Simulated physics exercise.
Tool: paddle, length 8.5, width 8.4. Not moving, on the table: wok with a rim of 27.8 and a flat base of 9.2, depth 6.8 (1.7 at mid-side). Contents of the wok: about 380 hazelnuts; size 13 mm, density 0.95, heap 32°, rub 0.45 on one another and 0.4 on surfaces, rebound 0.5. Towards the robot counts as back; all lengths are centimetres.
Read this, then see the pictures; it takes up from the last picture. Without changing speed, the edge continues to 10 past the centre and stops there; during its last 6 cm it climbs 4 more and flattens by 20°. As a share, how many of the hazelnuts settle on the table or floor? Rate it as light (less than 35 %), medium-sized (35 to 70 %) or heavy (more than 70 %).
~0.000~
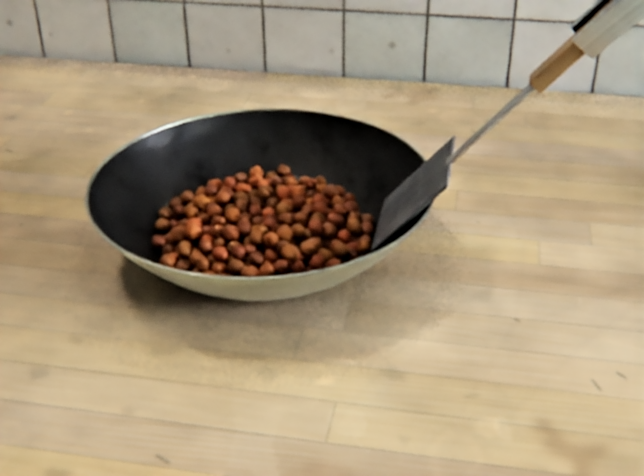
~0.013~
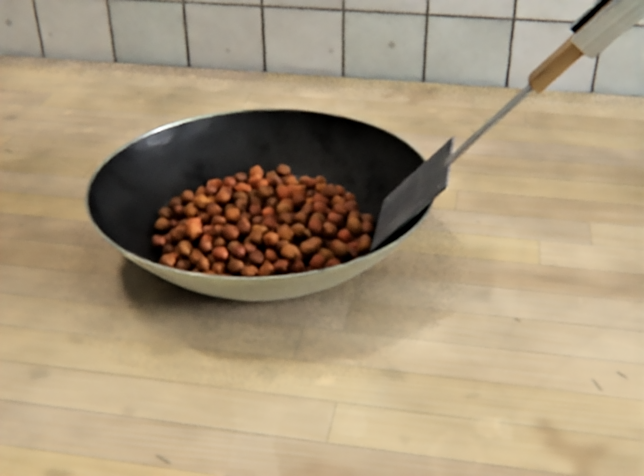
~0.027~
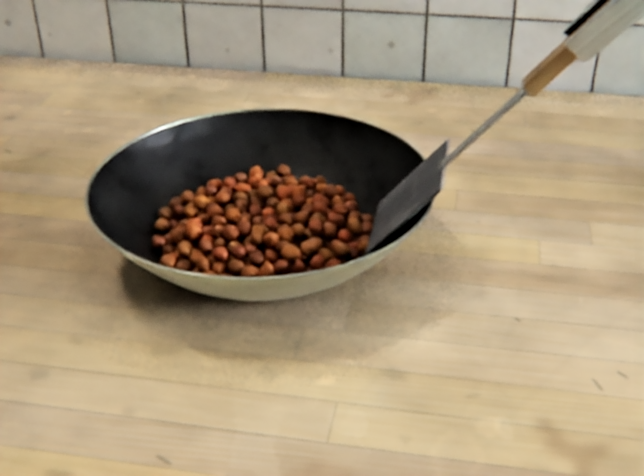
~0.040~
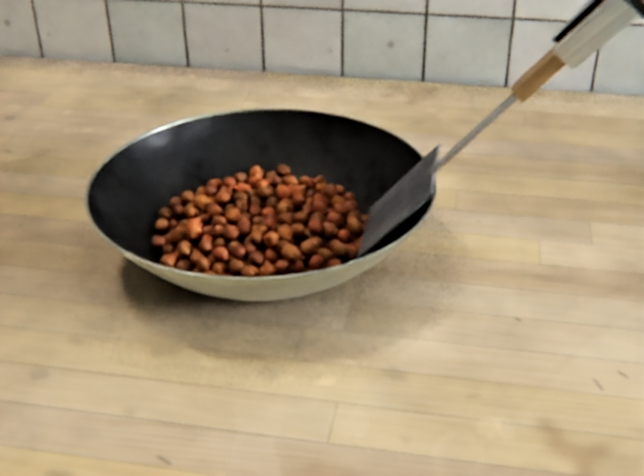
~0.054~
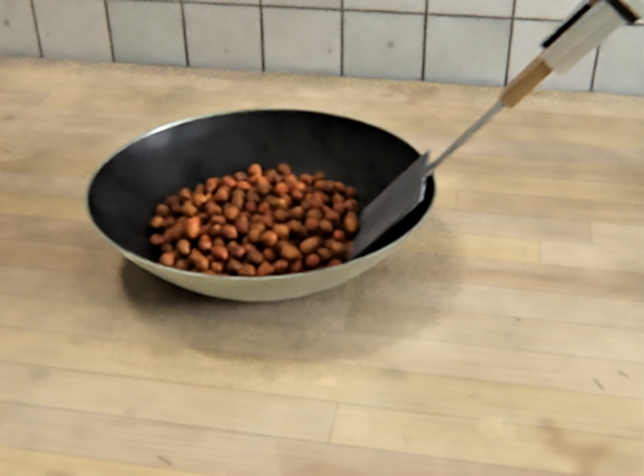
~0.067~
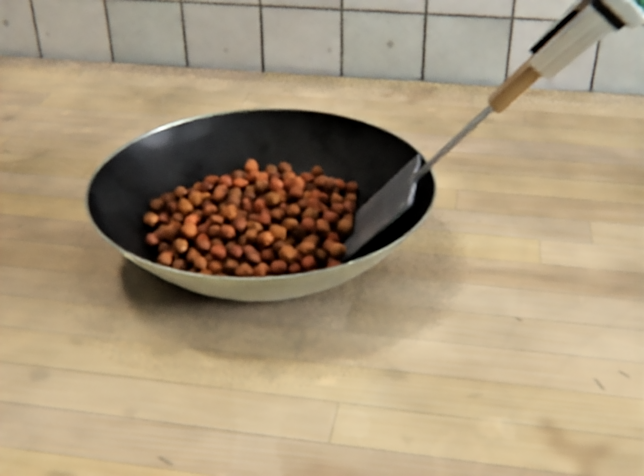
Rated light.
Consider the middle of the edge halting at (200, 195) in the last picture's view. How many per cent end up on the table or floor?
Estimate: Approx. 0 %.
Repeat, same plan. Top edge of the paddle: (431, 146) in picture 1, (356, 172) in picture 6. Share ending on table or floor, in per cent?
45 %.
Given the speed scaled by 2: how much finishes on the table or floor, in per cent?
Estimate: Close to 45 %.
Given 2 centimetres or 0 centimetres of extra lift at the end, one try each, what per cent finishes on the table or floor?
About 25 and 20 per cent.
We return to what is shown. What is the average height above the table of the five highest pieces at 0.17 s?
Somewhere around 6 centimetres high.
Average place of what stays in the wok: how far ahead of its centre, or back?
Roughly 3.5 cm ahead of the centre.
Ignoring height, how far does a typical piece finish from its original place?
Level distance of around 5 cm.
After 0.17 s, sloping 50°, highest piece 6 above the table; 375 in the wok.
After 0.28 s, sloping 44°, highest piece 8 above the table; 375 in the wok.
After 0.53 s, sloping 30°, highest piece 8 above the table; 281 in the wok, 54 on the table or floor, 40 on the blade or in flight.
After 1.58 s, sloping 30°, highest piece 6 above the table; 281 in the wok, 94 on the table or floor.
At rest, 281 in the wok, 94 on the table or floor. That is 25 % on the table or floor.
